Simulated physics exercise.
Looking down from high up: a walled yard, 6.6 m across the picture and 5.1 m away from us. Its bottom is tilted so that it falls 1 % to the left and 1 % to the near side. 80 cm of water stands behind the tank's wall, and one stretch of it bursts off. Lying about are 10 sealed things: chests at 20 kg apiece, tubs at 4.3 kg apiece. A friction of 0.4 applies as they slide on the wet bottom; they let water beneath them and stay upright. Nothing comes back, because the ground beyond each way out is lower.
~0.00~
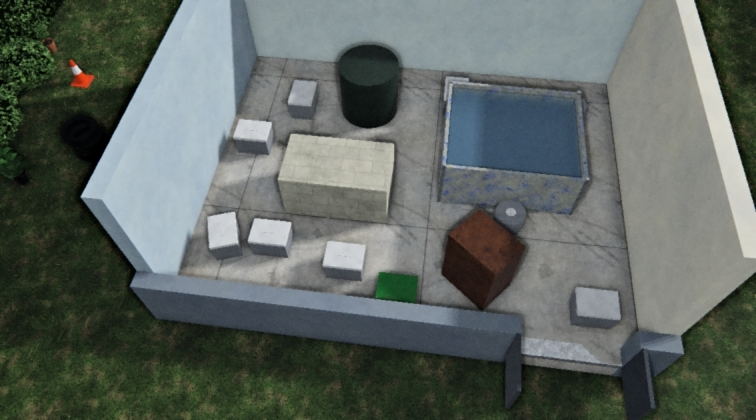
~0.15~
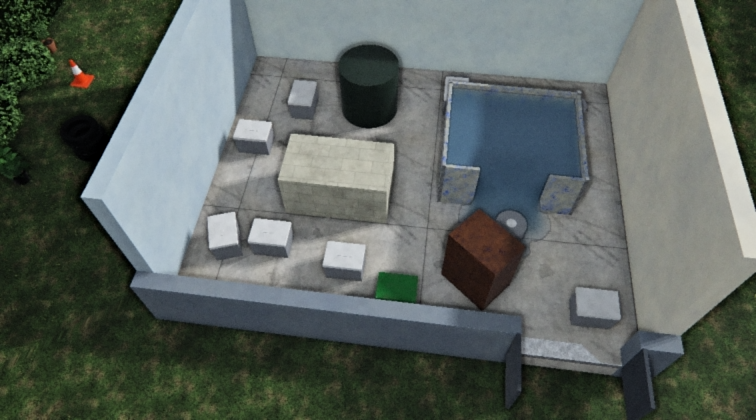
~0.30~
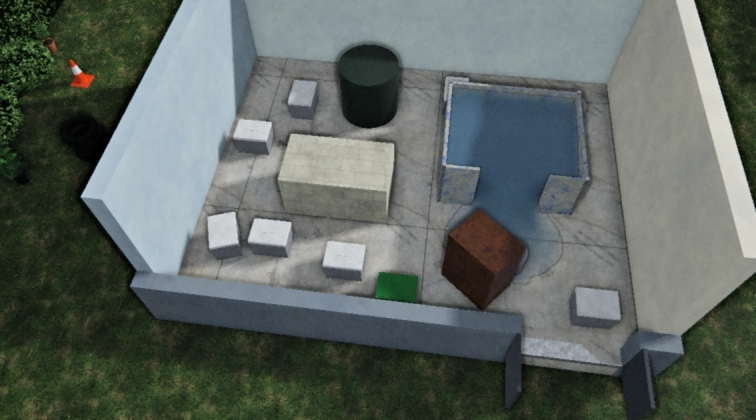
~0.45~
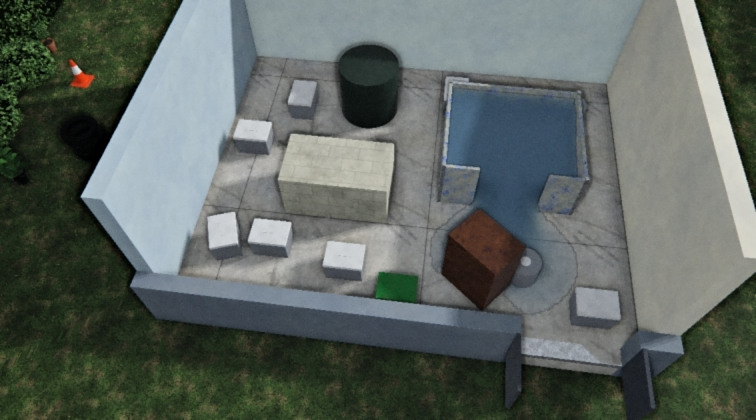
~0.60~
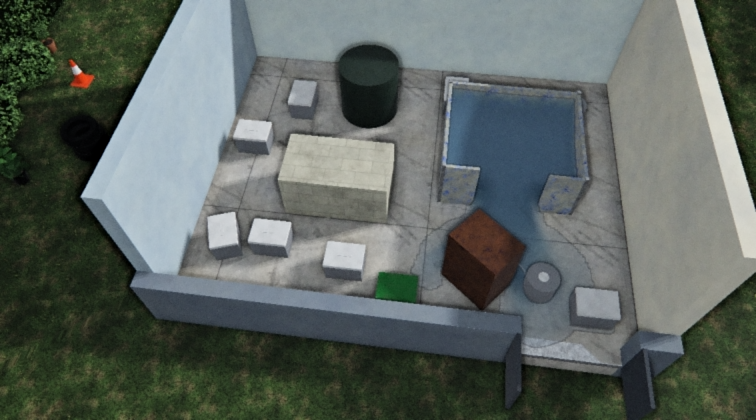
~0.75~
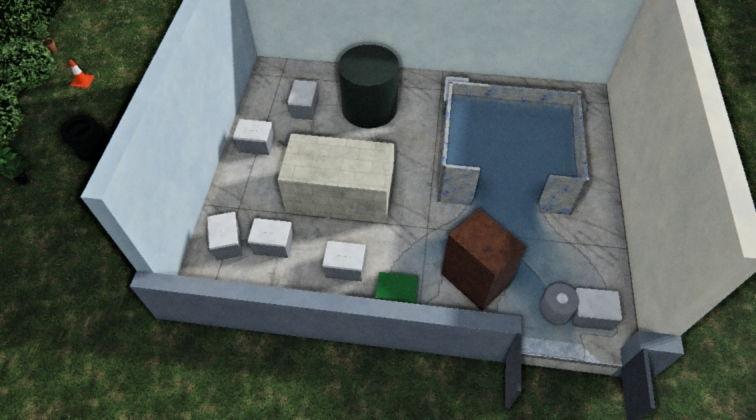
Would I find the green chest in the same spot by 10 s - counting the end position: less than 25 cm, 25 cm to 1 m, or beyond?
It comes to rest near its start.
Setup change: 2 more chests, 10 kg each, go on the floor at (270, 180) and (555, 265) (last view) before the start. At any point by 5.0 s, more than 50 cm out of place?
Lab note - in order: Below threshold / above threshold.
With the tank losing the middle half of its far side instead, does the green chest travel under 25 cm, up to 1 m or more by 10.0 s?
After that, the green chest shifts somewhat.
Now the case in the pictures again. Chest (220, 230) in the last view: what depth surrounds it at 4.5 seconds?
Depth: Near 8 cm.
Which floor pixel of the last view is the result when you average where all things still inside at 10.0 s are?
They're centred close to (337, 164).
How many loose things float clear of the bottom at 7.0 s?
The number is 1.
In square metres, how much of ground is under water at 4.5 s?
Around 24 m2 of it.
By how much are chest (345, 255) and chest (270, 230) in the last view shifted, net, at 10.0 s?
First 200 cm, then 80 cm.
After 2.0 s the green chest is near (396, 294), 0.1 m from its start, aground; 1 of 10 are out; 1 afloat.
After 4.5 s the green chest is near (396, 294), 0.1 m from its start, aground; 2 of 10 are out; 2 afloat.
After 7.0 s the green chest is near (396, 294), 0.1 m from its start, aground; 2 of 10 are out; 1 afloat.
After 10.0 s the green chest is near (396, 294), 0.1 m from its start, aground; 2 of 10 are out; 1 afloat.
